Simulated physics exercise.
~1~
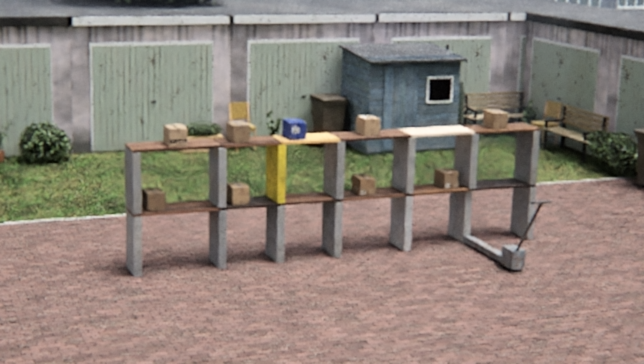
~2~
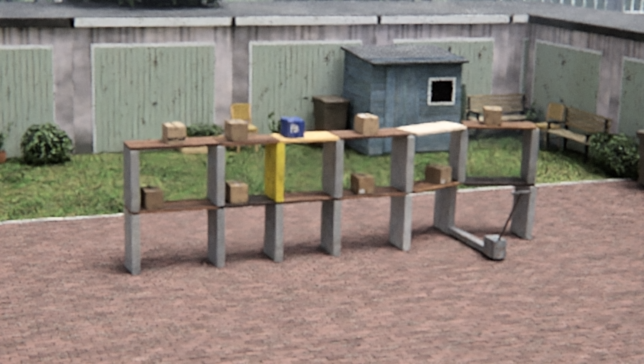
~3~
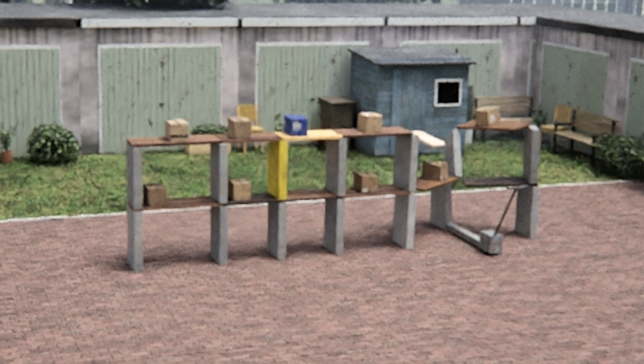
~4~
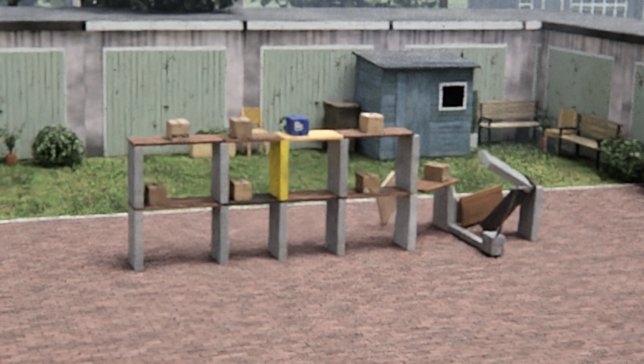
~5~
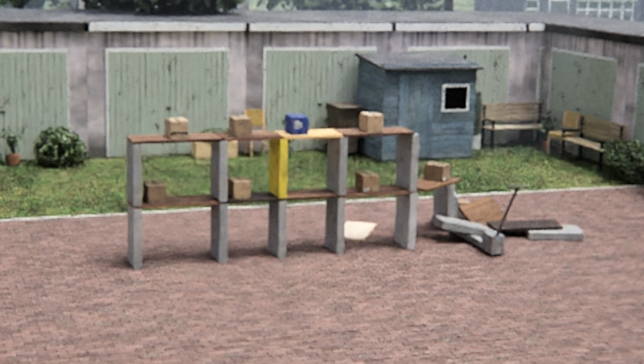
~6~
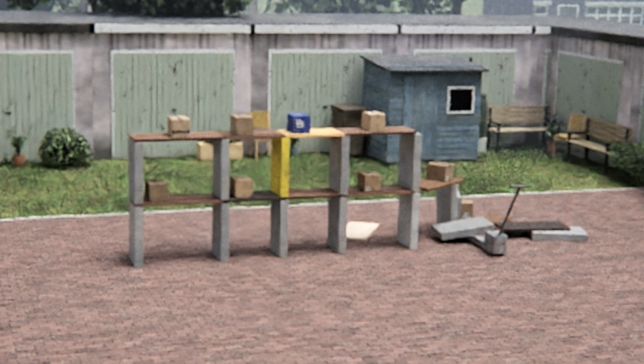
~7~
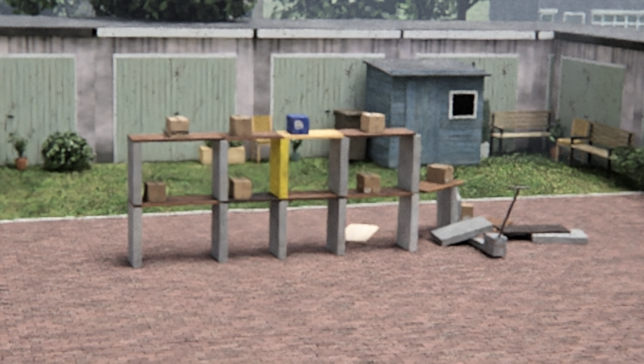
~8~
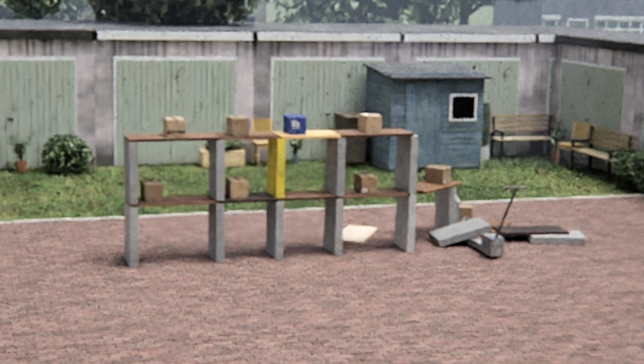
A long two-tier shelf of boards loses its right end as a jack pushes an upright.
